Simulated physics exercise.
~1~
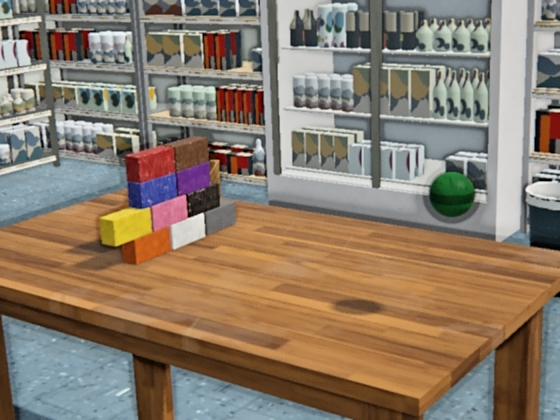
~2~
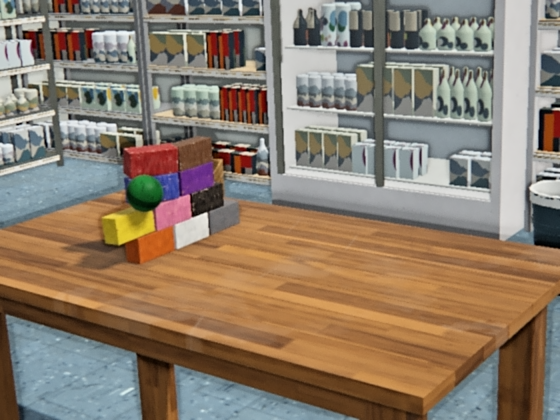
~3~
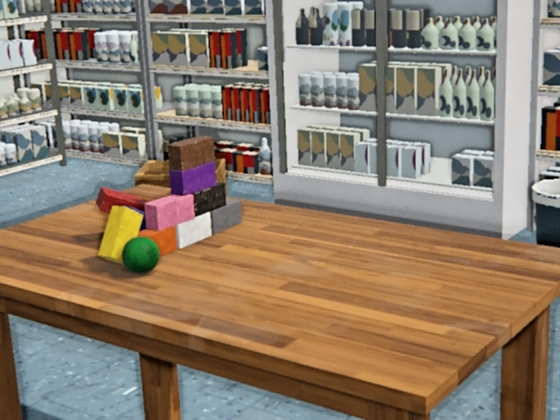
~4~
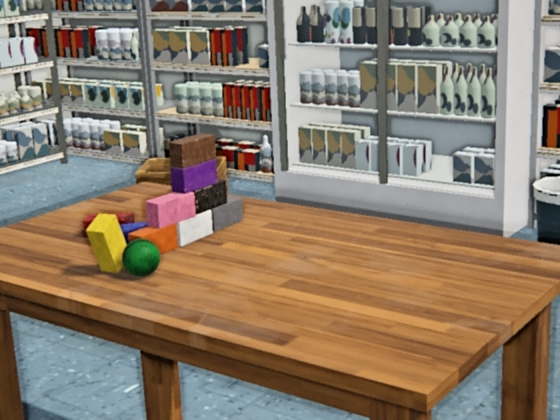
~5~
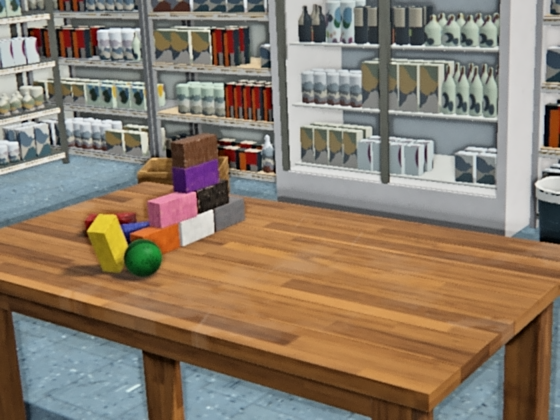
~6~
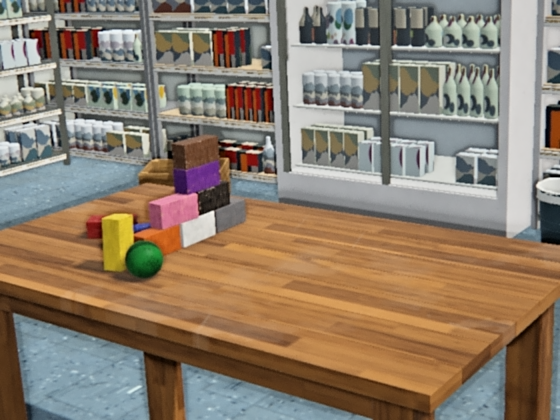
Green ball flying left into a stack of coloured blocks on a wooden table, toppling the red, blue and yellow ones.
